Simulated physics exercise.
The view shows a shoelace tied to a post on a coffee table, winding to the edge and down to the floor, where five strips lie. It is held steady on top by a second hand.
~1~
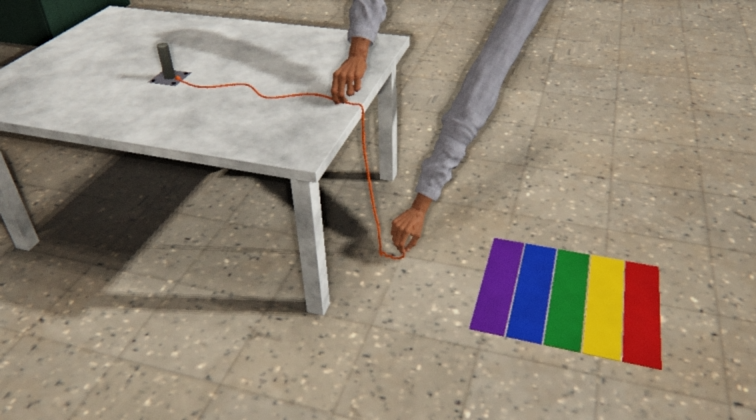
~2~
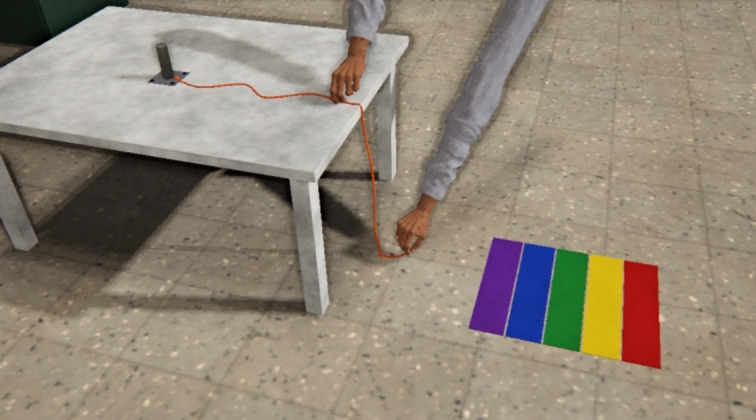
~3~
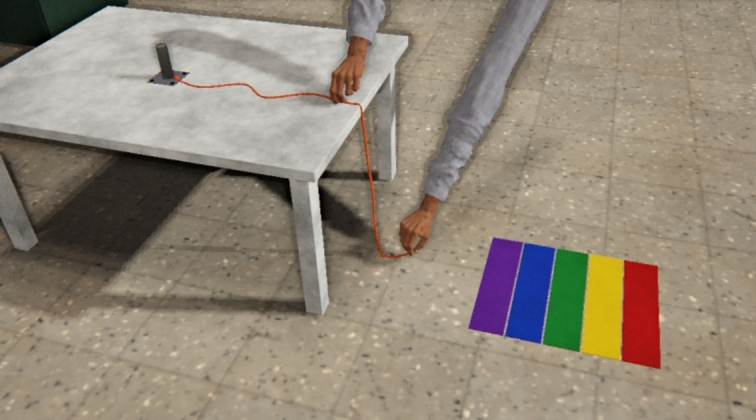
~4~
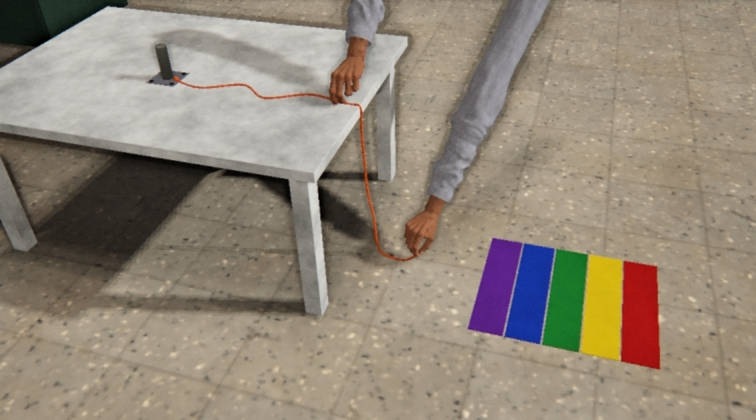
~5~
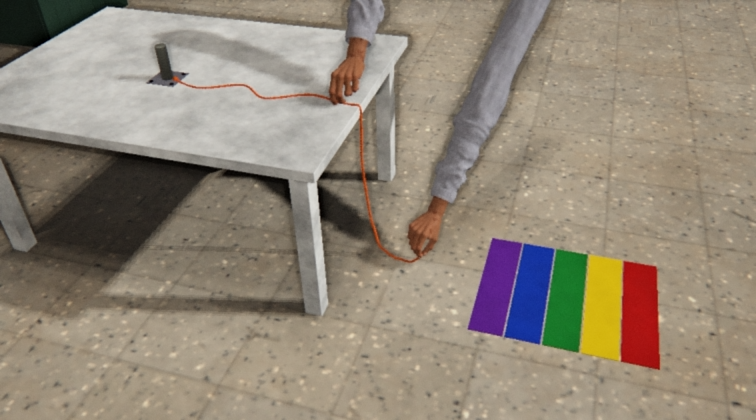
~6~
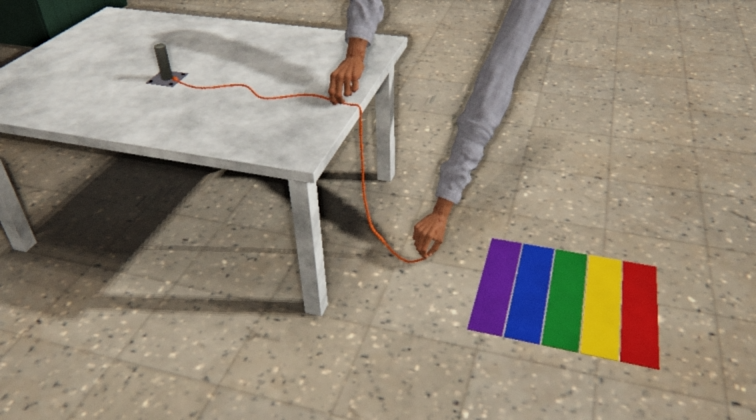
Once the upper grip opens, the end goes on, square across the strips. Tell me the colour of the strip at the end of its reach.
It is blue.
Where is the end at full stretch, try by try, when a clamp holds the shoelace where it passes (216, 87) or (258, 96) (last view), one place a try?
First try at (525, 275), second at (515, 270).
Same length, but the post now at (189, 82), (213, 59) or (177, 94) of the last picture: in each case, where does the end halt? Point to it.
Around (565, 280), then (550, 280), then (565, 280).
A little later, end near (473, 264); short of the strips.
Next, end near (509, 271); over purple.
When it is tight, end near (530, 275); over blue. It gets as far as the blue strip.
